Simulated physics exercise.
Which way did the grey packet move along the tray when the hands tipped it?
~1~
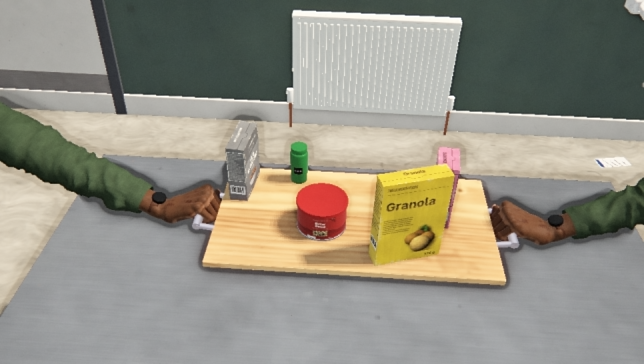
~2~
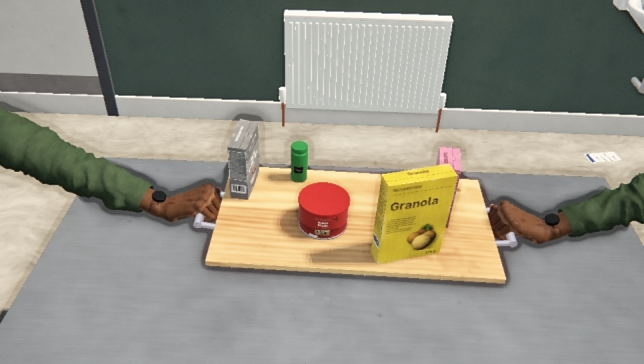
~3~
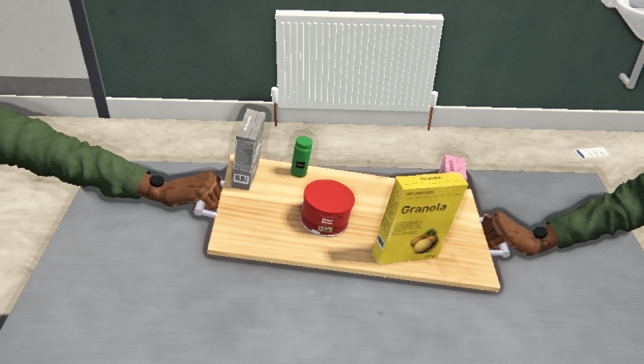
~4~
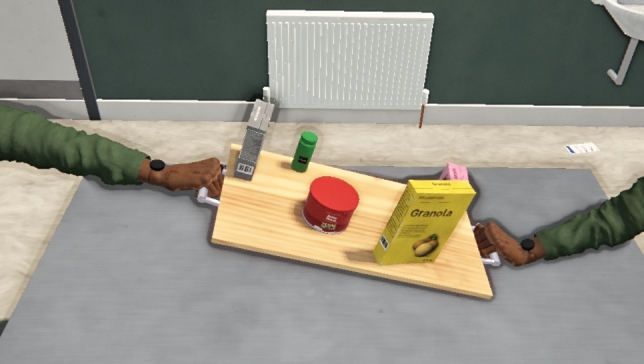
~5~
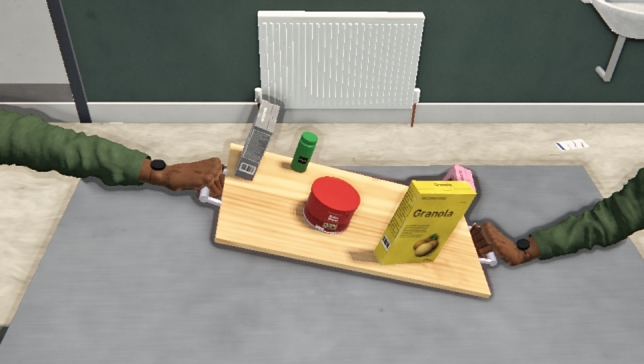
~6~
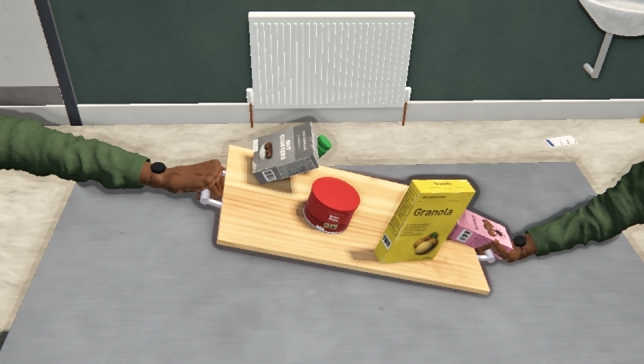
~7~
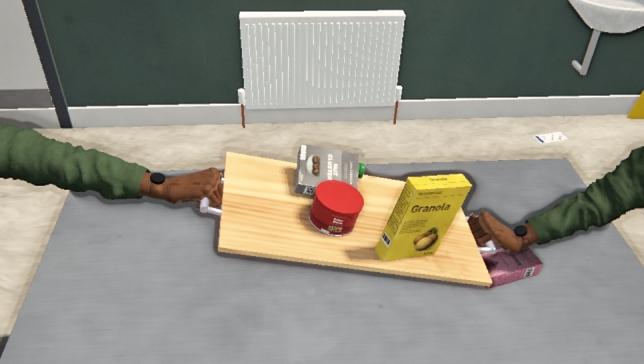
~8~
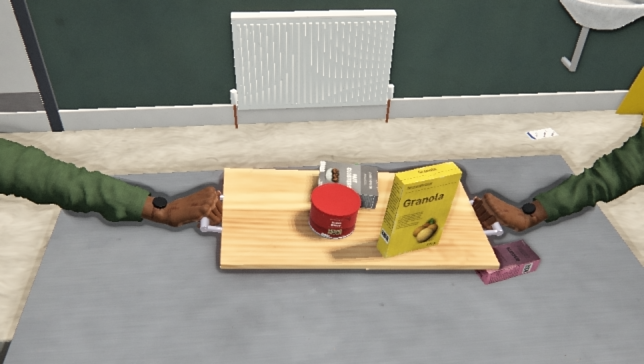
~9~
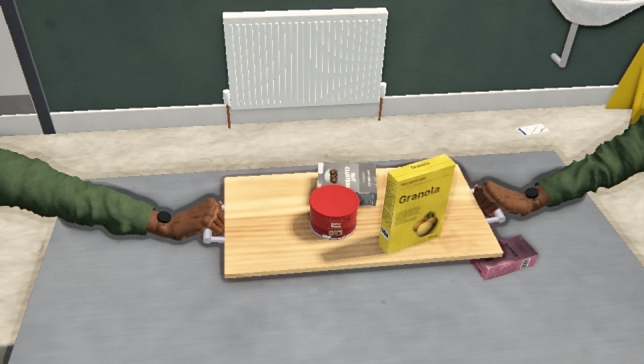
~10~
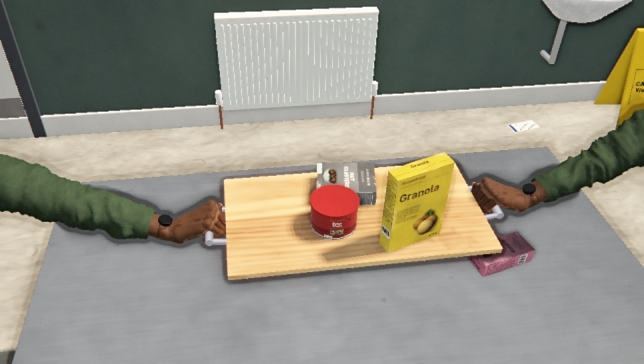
The grey packet moved to the right, falling onto its side and ending up behind the red tub.
